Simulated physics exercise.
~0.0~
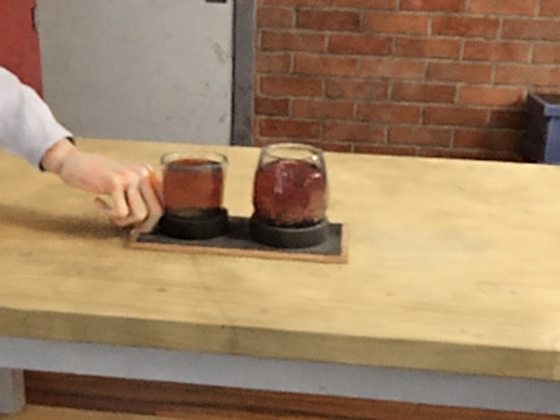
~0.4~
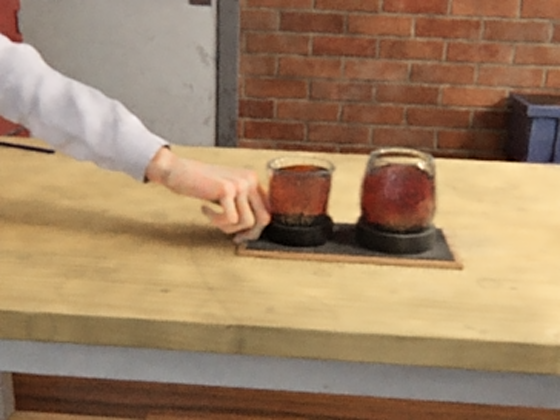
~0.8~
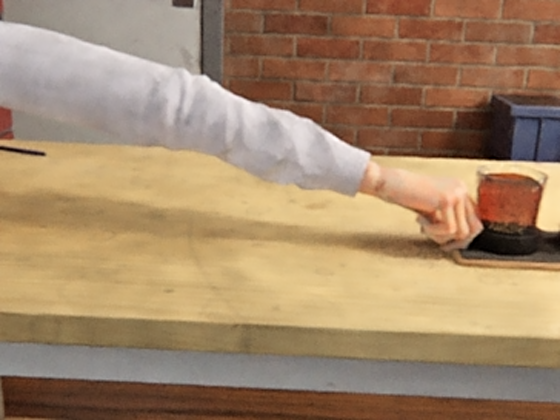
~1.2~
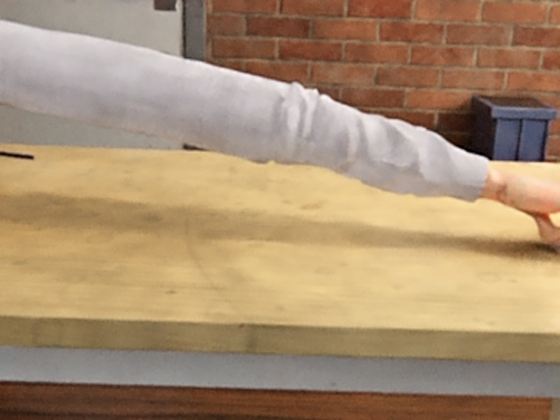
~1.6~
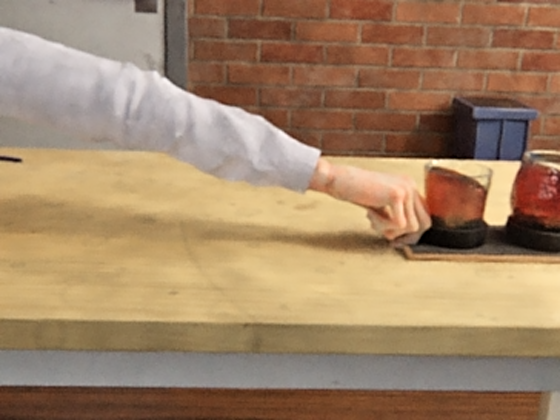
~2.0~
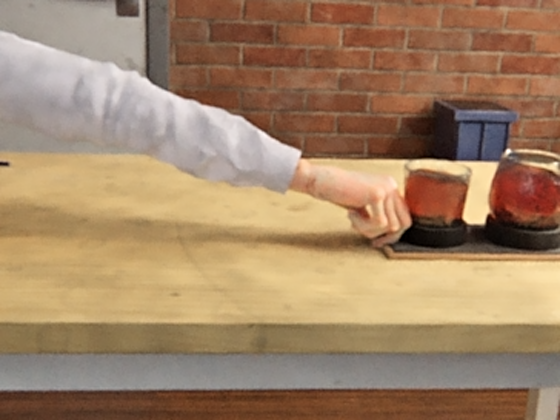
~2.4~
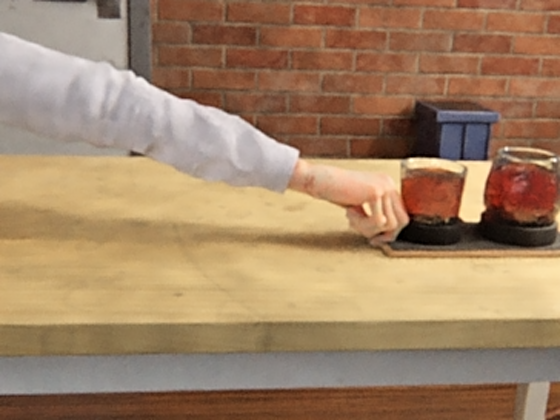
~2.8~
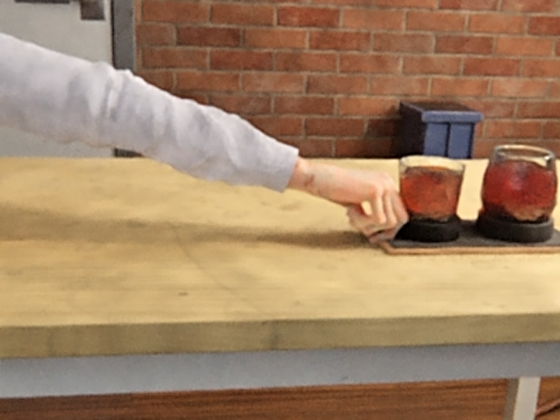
A tray with two glasses of tea is pushed right, pulled back left, and stops.
